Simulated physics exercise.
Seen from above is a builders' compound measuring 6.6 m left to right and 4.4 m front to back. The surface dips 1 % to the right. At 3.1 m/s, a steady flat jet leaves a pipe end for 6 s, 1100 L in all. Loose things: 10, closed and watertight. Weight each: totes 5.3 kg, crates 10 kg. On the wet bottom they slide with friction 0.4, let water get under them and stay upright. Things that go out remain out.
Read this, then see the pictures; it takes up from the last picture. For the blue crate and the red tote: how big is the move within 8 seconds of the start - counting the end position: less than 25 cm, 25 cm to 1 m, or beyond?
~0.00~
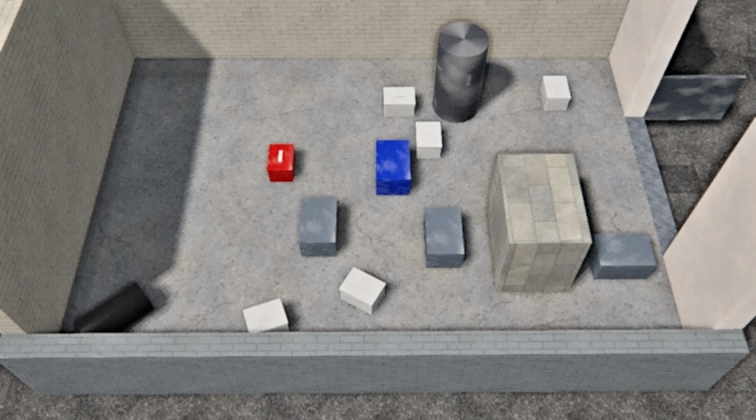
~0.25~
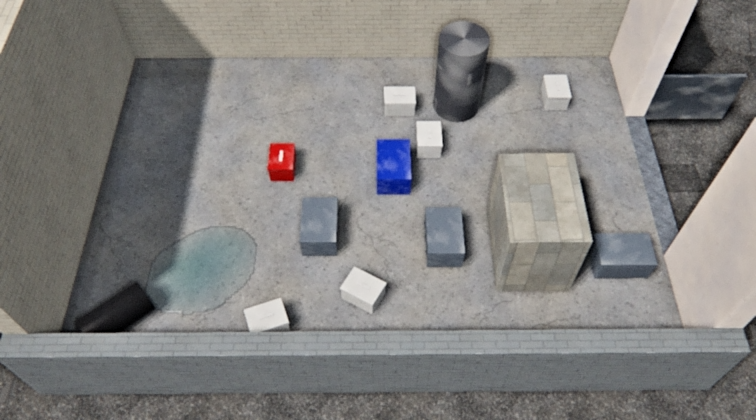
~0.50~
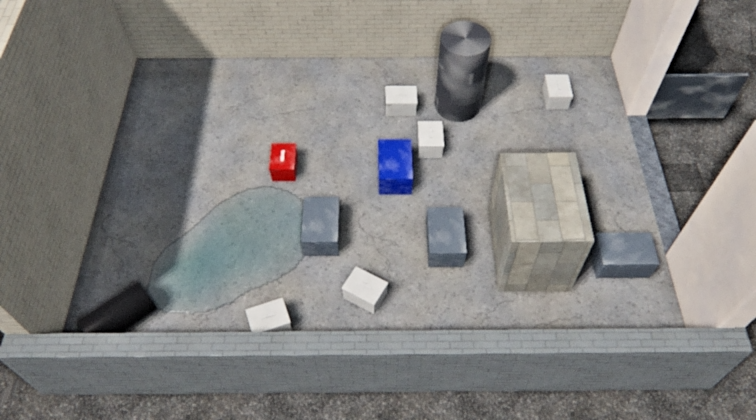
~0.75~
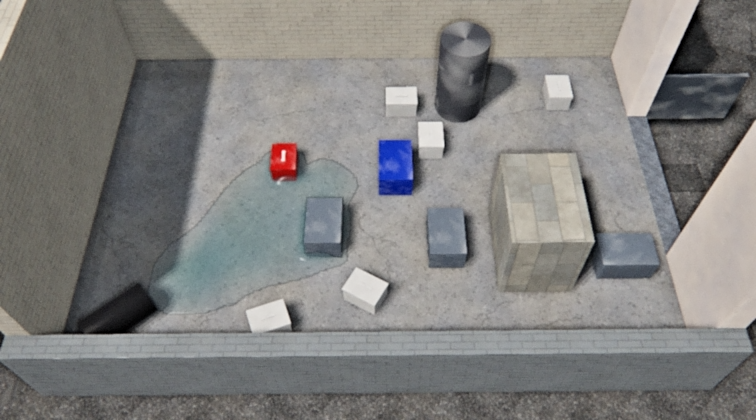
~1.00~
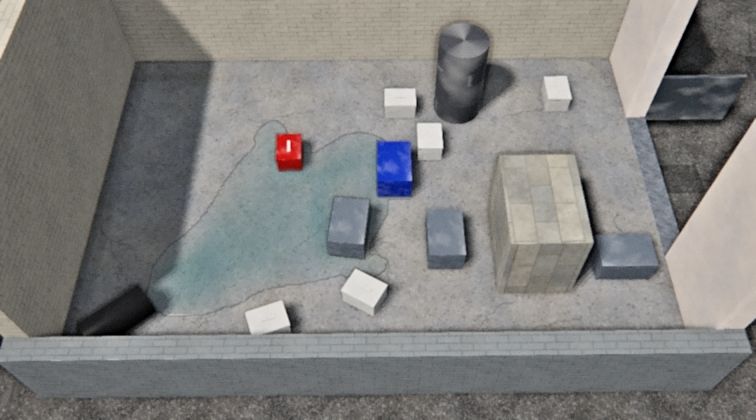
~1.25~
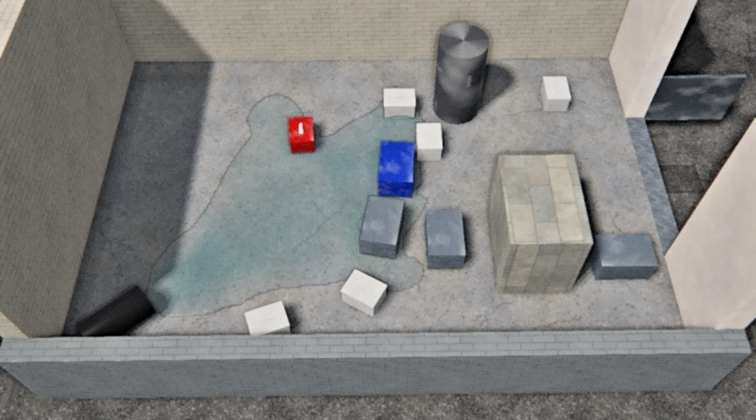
The blue crate travels far, the red tote ends far away.
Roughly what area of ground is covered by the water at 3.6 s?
Roughly 17 m2.
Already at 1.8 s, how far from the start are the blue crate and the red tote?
I'd say about 40 and 140 centimetres.
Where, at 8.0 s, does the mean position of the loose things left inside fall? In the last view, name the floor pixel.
Somewhere near (486, 218).
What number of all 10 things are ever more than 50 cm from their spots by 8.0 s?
Count: 6.
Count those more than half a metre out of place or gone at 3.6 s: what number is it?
By that point, 5.
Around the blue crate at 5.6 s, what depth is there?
I'd say around 4 cm.
After 1.8 s the blue crate is near (429, 163), 0.4 m from its start, aground; the red tote is near (335, 86), 1.4 m from its start, aground; 0 of 10 are out; 0 afloat.
After 3.6 s the blue crate is near (605, 158), 2.5 m from its start, aground; the red tote is near (378, 79), 1.8 m from its start, aground; 0 of 10 are out; 1 afloat.
After 5.6 s the blue crate is near (657, 169), 3.1 m from its start, aground; the red tote is near (402, 80), 1.9 m from its start, afloat; 1 of 10 are out; 3 afloat.
After 8.0 s the blue crate has gone out; the red tote is near (543, 66), 3.7 m from its start, afloat; 4 of 10 are out; 2 afloat.
